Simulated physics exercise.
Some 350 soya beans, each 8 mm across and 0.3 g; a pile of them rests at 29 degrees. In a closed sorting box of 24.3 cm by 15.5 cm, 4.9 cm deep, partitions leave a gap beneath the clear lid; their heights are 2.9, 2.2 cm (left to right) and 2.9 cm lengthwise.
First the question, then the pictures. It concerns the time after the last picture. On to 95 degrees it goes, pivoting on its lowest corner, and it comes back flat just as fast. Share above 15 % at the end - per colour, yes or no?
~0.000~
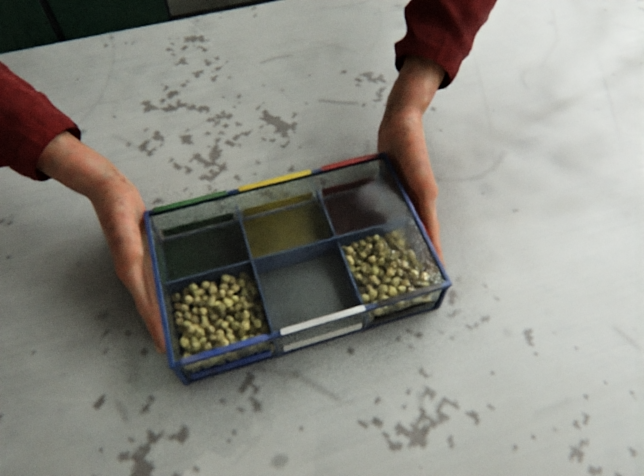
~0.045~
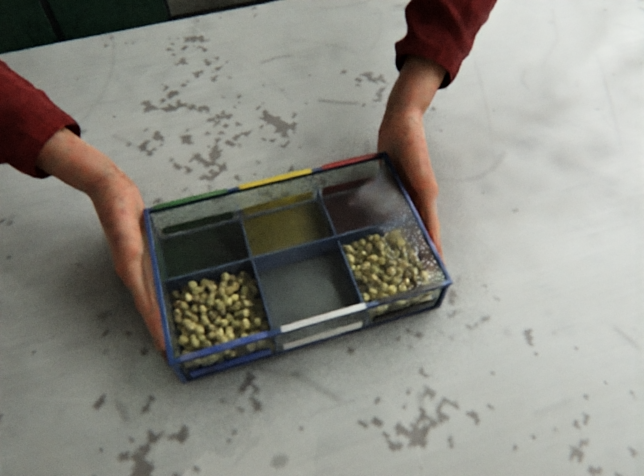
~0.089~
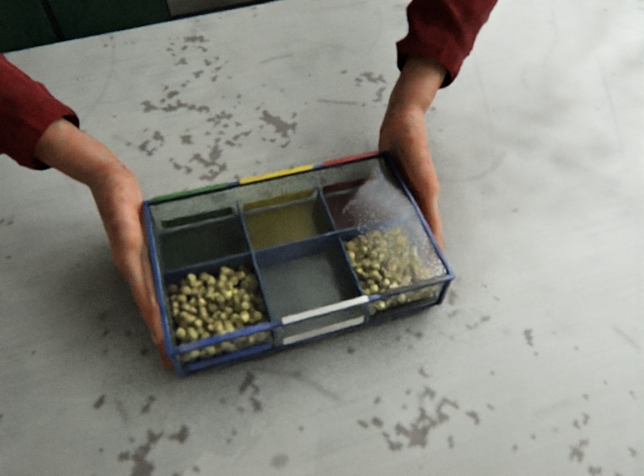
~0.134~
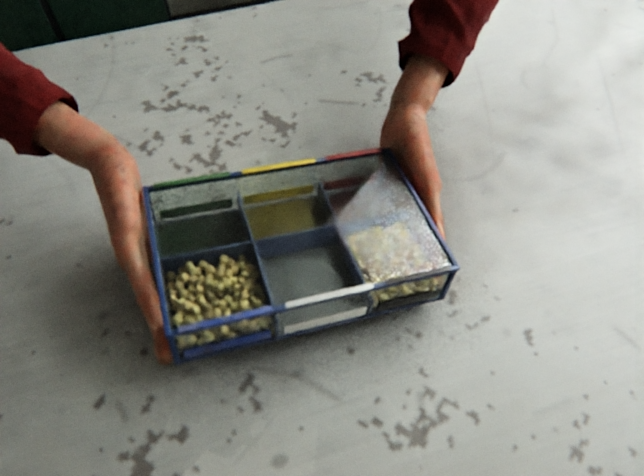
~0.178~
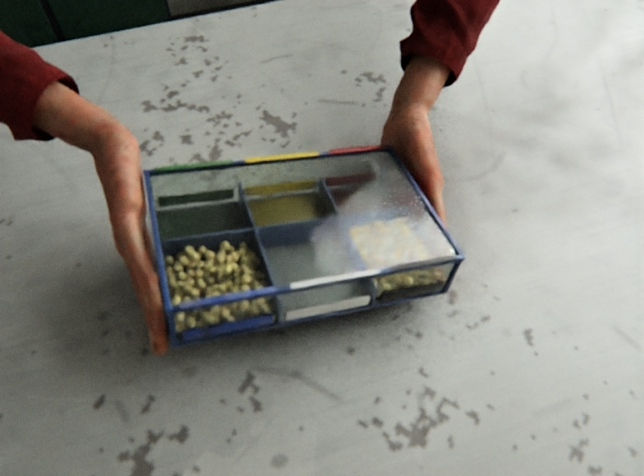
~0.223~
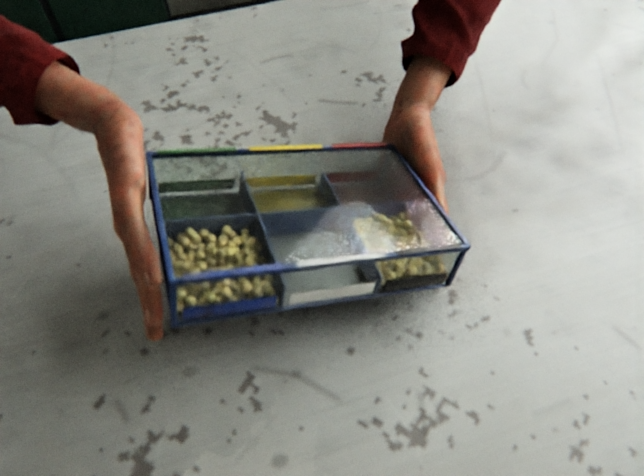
Red yes, blue no, green no, yellow no, white no, black yes.
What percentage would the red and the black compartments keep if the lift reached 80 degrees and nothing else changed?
The red compartment would get 25 per cent and the black one 40 per cent.
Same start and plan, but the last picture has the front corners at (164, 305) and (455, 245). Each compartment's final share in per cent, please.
So it works out as red at 45 percent, blue at 10 percent, green at 5 percent, yellow at 20 percent, white at 0 percent and black at 20 percent.
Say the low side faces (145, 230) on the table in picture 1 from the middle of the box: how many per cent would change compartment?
Near 60 percent, give or take.
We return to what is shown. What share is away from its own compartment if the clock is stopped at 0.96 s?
At that time I'd say around 30 per cent.
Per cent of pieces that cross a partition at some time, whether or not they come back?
60 %, roughly.
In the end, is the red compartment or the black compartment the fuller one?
The red compartment.
After 0.96 s, tilt 95 degrees; red 15 %, blue 30 %, green 5 %, yellow 5 %, white 5 %, black 40 %.
After 1.45 s, tilt 41 degrees; red 45 %, blue 10 %, yellow 10 %, black 35 %.
After 2.01 s, tilt 0 degrees; red 45 %, blue 10 %, yellow 10 %, black 35 %.
By 2.5 s all is still; red 45 %, blue 10 %, green 0 %, yellow 10 %, white 0 %, black 35 %.
